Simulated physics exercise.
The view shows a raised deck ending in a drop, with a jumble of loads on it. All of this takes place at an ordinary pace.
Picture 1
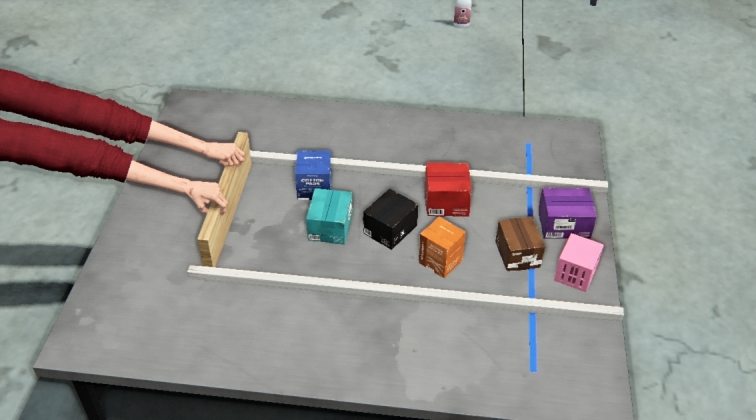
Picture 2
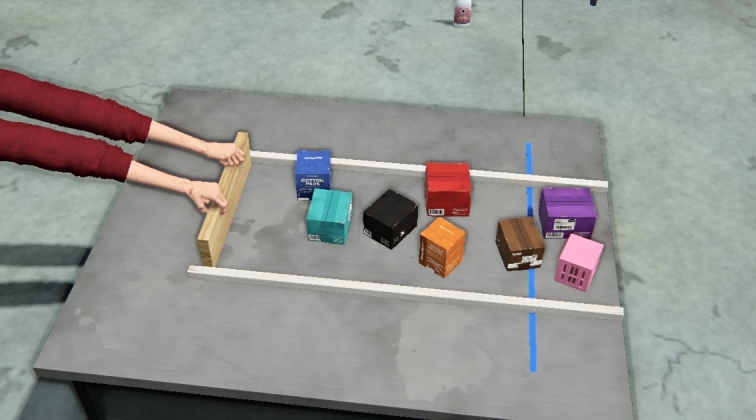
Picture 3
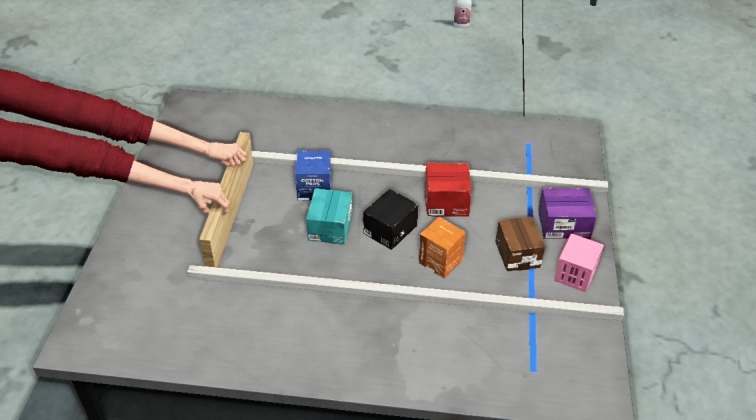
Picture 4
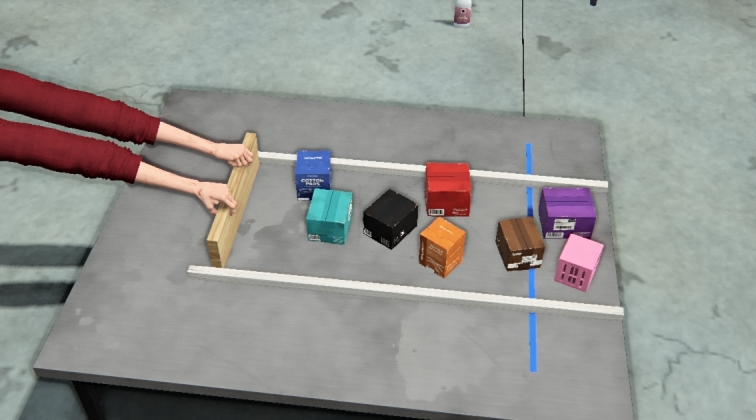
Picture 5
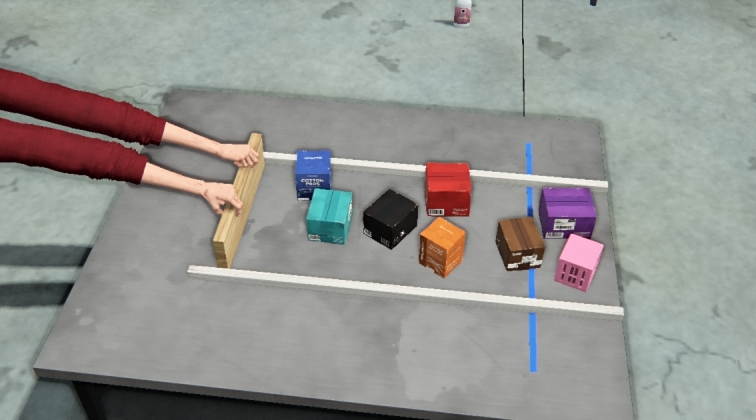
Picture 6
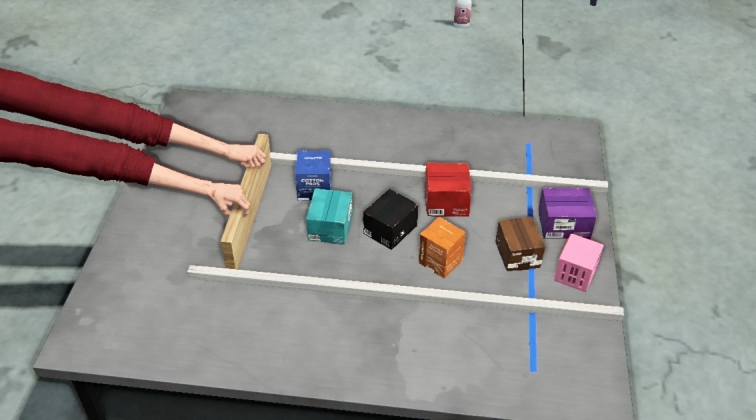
On a raised grey deck above a cracked concrete floor, seen from above at an angle, two white rails run lengthwise and a blue tape line crosses them. Blue, turquoise, black, red and orange boxes sit left of the tape, with brown at it and purple and pink beyond. Red-sleeved arms hold a wooden plank still, then push it slightly right; the boxes and camera stay still.
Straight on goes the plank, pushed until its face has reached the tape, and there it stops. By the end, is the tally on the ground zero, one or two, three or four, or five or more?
Lost: One or two.
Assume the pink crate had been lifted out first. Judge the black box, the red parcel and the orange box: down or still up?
So the black box remains, the red parcel remains, the orange box remains.
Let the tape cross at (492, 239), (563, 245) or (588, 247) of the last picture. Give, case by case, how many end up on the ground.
Going through them in order, you'd see 0, 5 and 5.
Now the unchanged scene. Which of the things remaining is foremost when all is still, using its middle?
Brown parcel.
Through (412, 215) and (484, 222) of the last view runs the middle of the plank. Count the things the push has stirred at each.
I count 5 first and 8 after.
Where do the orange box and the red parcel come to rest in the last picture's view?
Orange box at (550, 269), red parcel at (589, 201).
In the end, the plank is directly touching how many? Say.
It's touching 3 at the end.
Soon after, none off yet; pink crate at rest near (579, 263); purple parcel at rest near (567, 213); brown parcel at rest near (520, 244).
In the end, the number that fall off is one or two; gone, purple parcel and pink crate.
